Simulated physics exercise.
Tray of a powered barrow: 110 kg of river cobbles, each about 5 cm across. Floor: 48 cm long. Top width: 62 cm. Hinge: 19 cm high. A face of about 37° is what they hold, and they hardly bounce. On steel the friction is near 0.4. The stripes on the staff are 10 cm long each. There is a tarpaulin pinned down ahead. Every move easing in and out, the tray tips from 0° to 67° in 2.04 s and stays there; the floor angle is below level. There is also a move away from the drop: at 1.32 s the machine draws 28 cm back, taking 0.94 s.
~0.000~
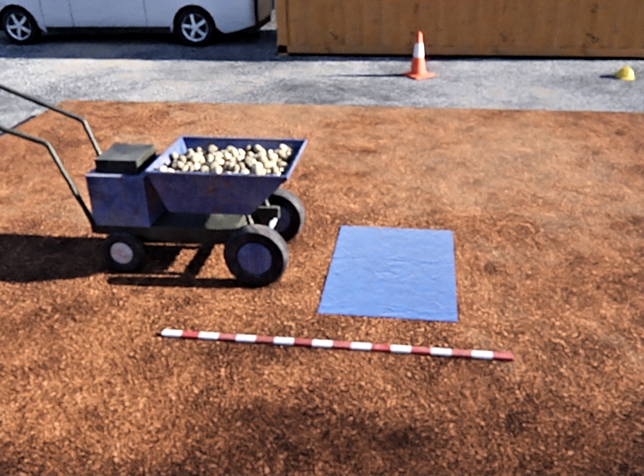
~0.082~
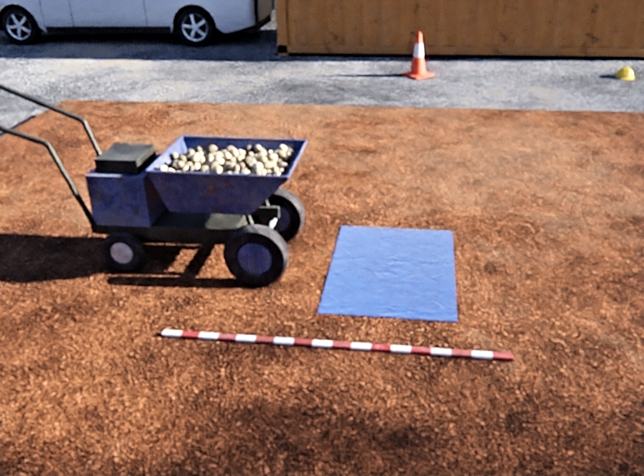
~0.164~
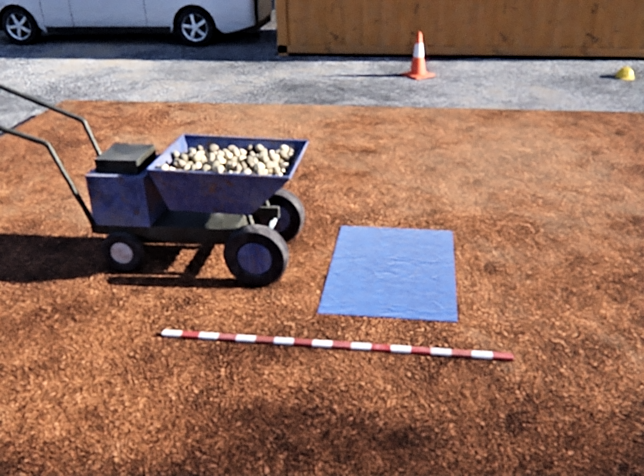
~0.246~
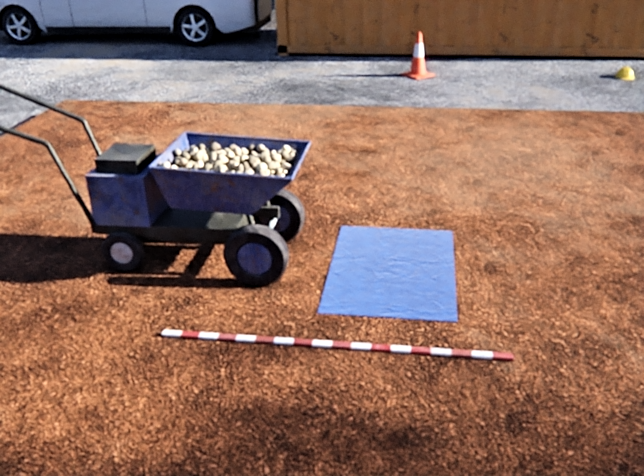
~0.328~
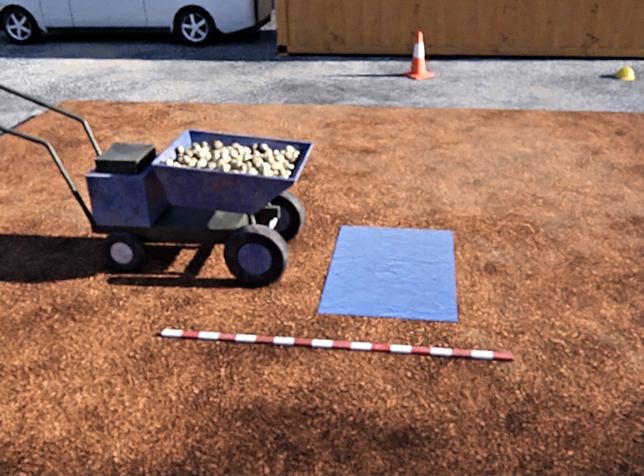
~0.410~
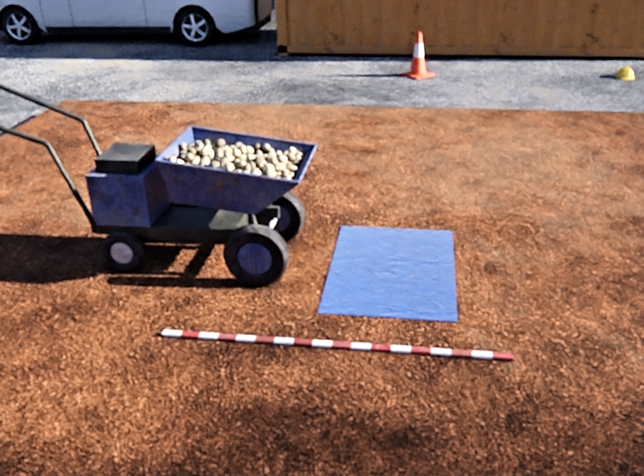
The blue tray of a small barrow, loaded with pale stones, tilted slightly down toward the right while its wheels stayed still beside a blue tarpaulin and a red-and-white striped staff.
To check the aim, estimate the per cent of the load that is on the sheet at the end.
I would say roughly 65 per cent of the load.
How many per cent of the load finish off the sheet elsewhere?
Close to 5 per cent of it.
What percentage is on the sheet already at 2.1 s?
By then, around 60 percent.
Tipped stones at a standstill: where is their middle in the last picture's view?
Their middle lands near (347, 260).
After 1.5 s the floor is at 57°; 97 % in the tray, 3 % on the sheet; the foremost stones are at (365, 245).
After 2.1 s the floor is at 67°; 31 % in the tray, 9 % short of the sheet, 59 % on the sheet, 1 % off the sheet elsewhere; the foremost stones are at (434, 270).
After 2.7 s the floor is at 67°; 10 % in the tray, 25 % short of the sheet, 61 % on the sheet, 3 % off the sheet elsewhere; the foremost stones are at (451, 276).
After 4.7 s the floor is at 67°; 2 % in the tray, 32 % short of the sheet, 63 % on the sheet, 3 % off the sheet elsewhere; the foremost stones are at (451, 276).
